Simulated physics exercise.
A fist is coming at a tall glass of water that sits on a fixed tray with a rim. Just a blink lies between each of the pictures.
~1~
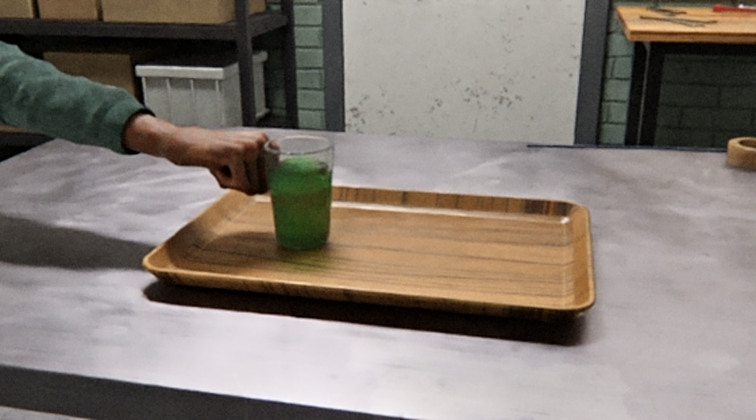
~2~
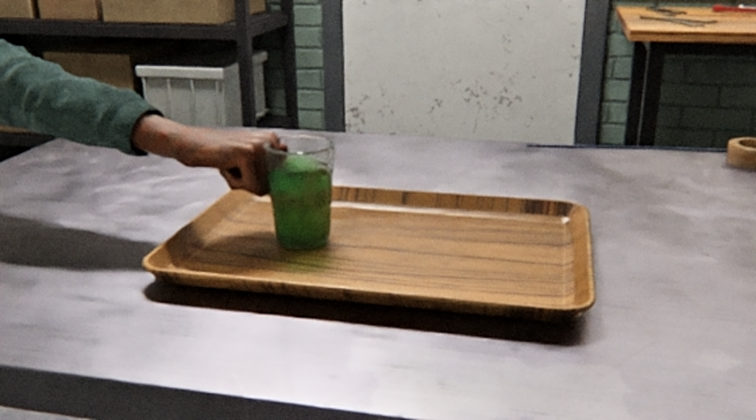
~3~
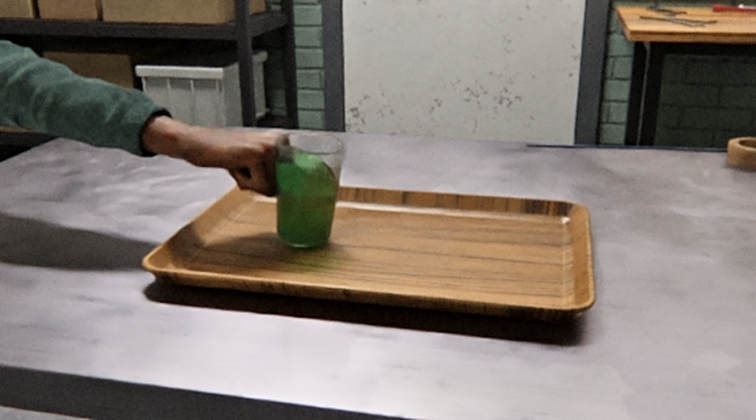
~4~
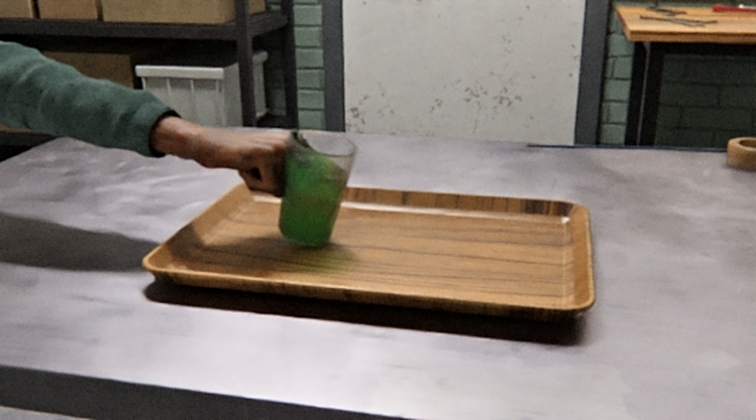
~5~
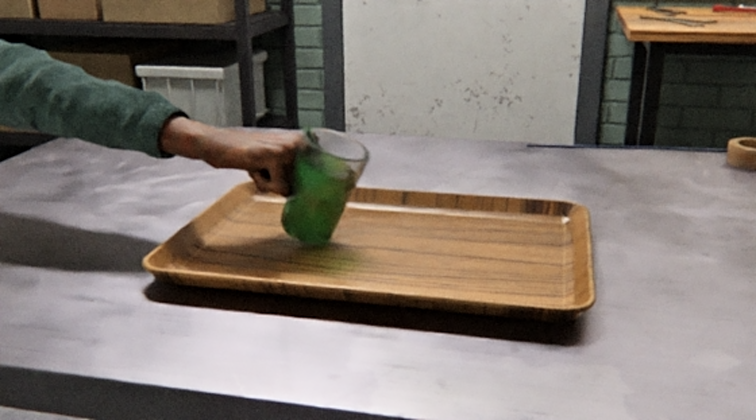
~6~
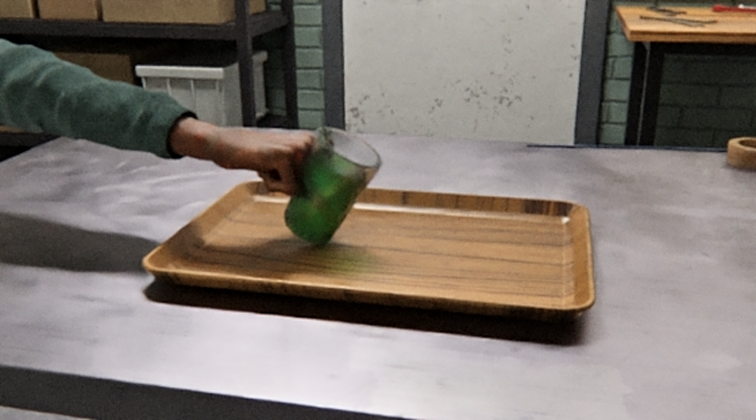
A hand in a green sleeve holding a glass of green liquid upright on a wooden tray, then tilting it rightward.
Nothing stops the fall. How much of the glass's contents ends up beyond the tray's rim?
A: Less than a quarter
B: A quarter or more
Option B: A quarter or more.
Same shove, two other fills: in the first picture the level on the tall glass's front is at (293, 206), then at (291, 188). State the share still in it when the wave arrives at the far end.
You'd find close to 50 in a hundred the first time and close to 60 in a hundred the second.
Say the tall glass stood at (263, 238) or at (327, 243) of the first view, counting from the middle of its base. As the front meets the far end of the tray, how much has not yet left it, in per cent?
Note: Case one near 40 in a hundred, case two near 55 in a hundred.
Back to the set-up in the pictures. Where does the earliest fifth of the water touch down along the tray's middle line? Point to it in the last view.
Impact centre, mid-line: Approx. (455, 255).
A moment on, the tall glass is falling and 93 per cent is in the glass, 0 on the tray and 7 above or beyond its rim.
Next, the tall glass lies on its side and 52 per cent is in the glass, 41 on the tray and 7 above or beyond its rim.
Then the tall glass lies on its side and 27 per cent is in the glass, 54 on the tray and 19 above or beyond its rim.
Later the tall glass lies on its side and 14 per cent is in the glass, 47 on the tray and 39 above or beyond its rim.
Finally, 61 per cent is held by tray and glass, 39 is off the tray.
